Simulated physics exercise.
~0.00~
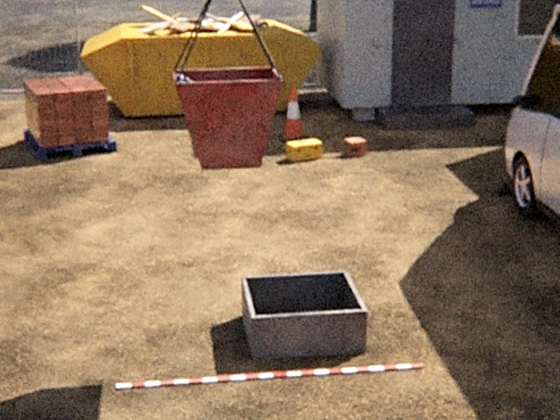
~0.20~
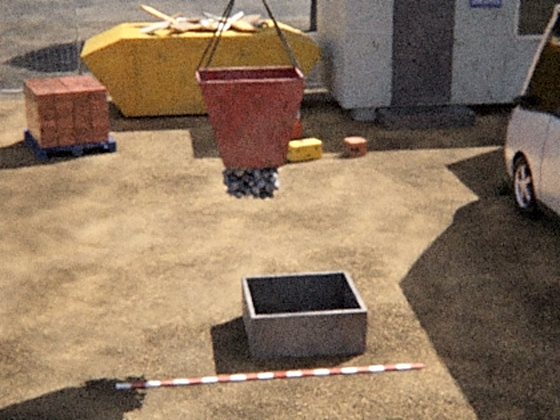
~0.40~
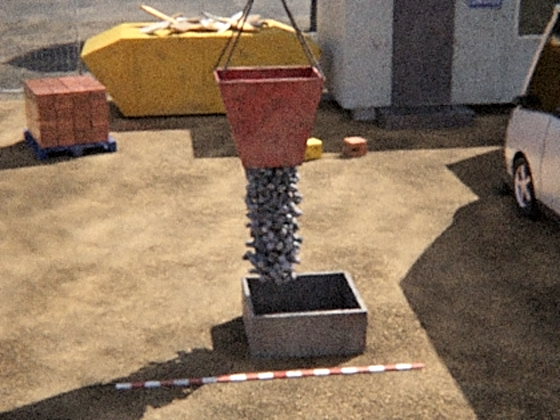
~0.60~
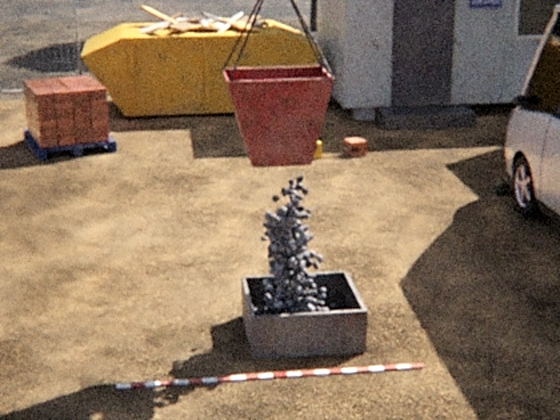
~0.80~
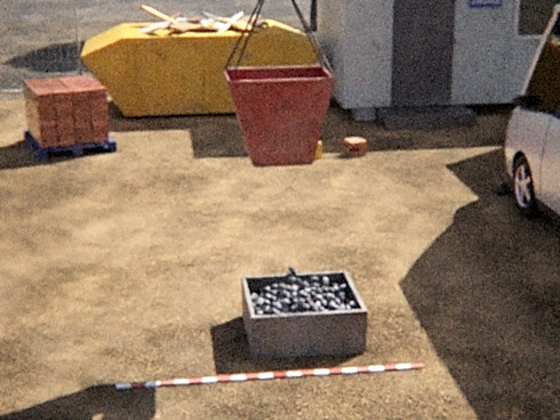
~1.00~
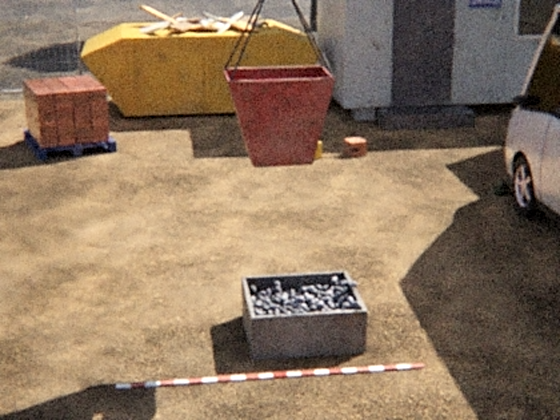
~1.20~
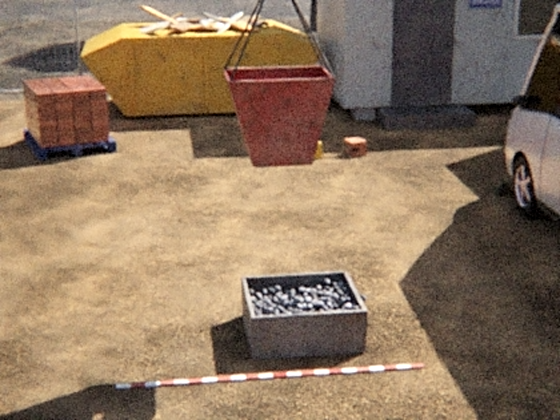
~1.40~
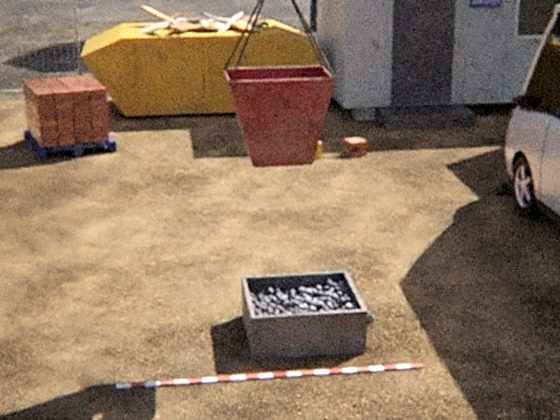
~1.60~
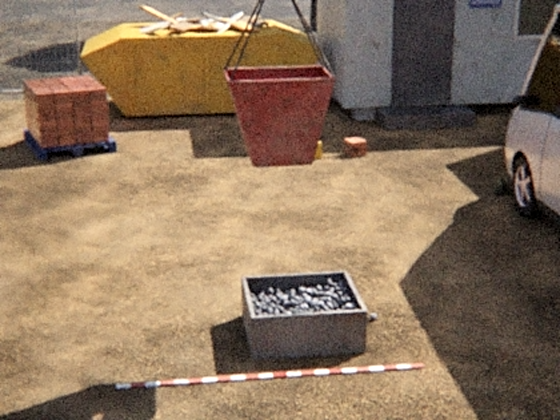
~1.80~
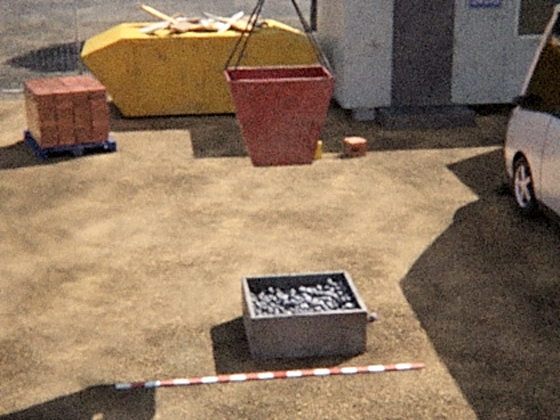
A red skip hanging from cables moved right across a dirt yard and poured a stream of grey stones from its bottom into a square open bin, where they settled in a bumpy layer below the rim while the emptied skip hung still.
